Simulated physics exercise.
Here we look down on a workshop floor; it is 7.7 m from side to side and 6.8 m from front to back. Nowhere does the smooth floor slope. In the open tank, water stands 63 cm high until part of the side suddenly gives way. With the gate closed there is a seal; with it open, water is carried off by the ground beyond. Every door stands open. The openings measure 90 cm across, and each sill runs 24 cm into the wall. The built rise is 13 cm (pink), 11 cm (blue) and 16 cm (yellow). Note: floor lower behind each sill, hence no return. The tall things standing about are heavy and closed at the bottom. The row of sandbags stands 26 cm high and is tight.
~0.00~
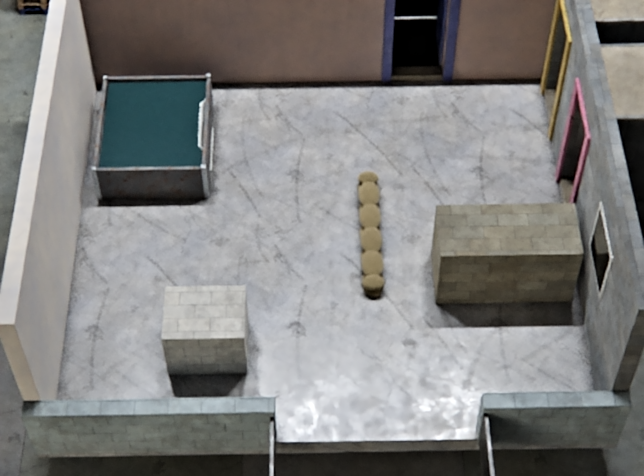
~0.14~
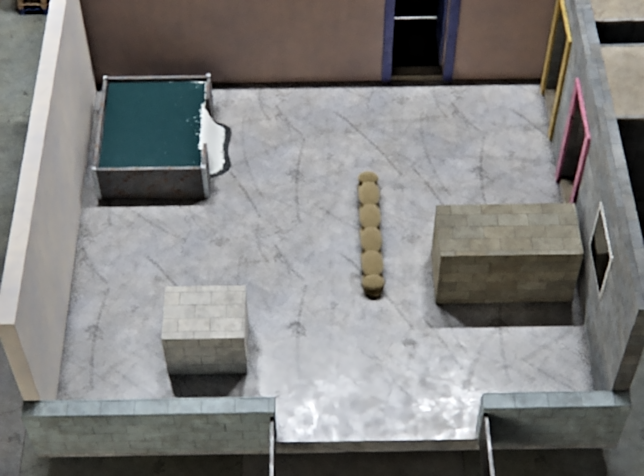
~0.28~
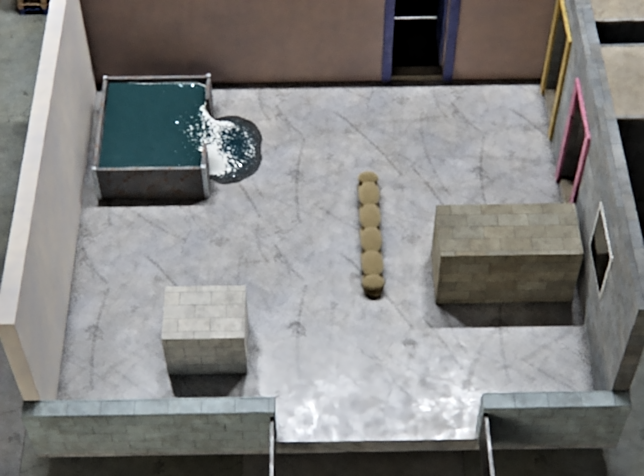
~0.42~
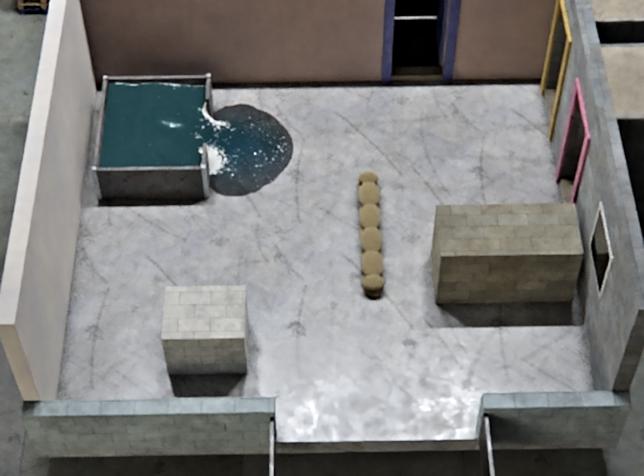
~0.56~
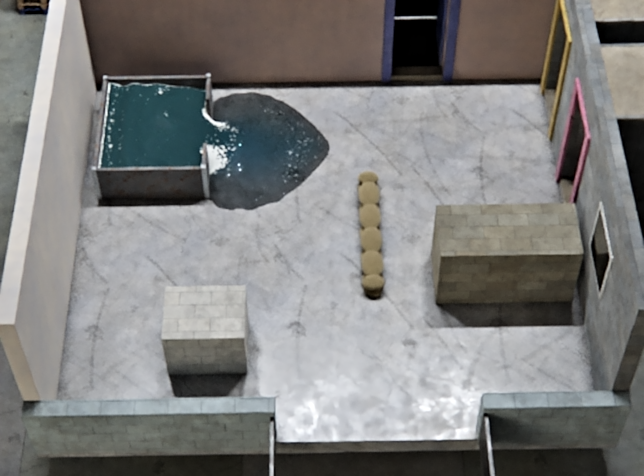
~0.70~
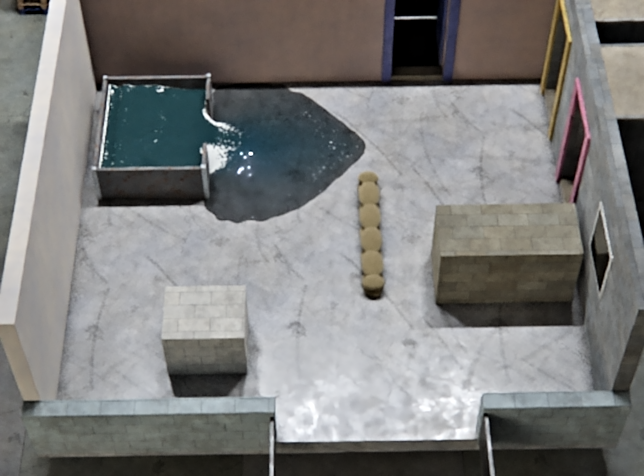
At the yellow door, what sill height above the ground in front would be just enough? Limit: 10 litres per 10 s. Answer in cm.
21 cm.
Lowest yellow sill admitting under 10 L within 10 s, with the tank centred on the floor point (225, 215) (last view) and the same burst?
Then close to 9.0 cm.
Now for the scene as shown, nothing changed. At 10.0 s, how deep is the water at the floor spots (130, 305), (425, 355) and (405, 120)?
Depths in order: 1 / 2 / 7 cm.
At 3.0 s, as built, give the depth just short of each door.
Pink door: 10 cm; blue door: 8 cm; yellow door: 26 cm.
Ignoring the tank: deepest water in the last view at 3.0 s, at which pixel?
(539, 106).
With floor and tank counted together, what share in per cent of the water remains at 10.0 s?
Water still present: Approx. 90 %.
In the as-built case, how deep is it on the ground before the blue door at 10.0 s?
It comes to about 8.5 centimetres deep.
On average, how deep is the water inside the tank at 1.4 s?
Roughly 41 cm.
After 1.4 s water covers 25 % of the floor, deepest (32 cm) near (220, 151); it has not reached the yellow door.
After 3.0 s water covers 40 % of the floor, deepest (27 cm) near (539, 106); 26 cm at the yellow door, 6 litres in over its 16 cm sill.
After 10.0 s water covers 70 % of the floor, deepest (10 cm) near (389, 251); 9 cm at the yellow door, 36 litres in over its 16 cm sill.
At the yellow door as built, the water arrived by 2.0 s and peaked near 26 cm at 3.0 s.
With a sill of 18.5 cm, 21 litres would have come in within the 10 s; with 25 cm, 2 litres. So under 10 litres takes about 21 cm.
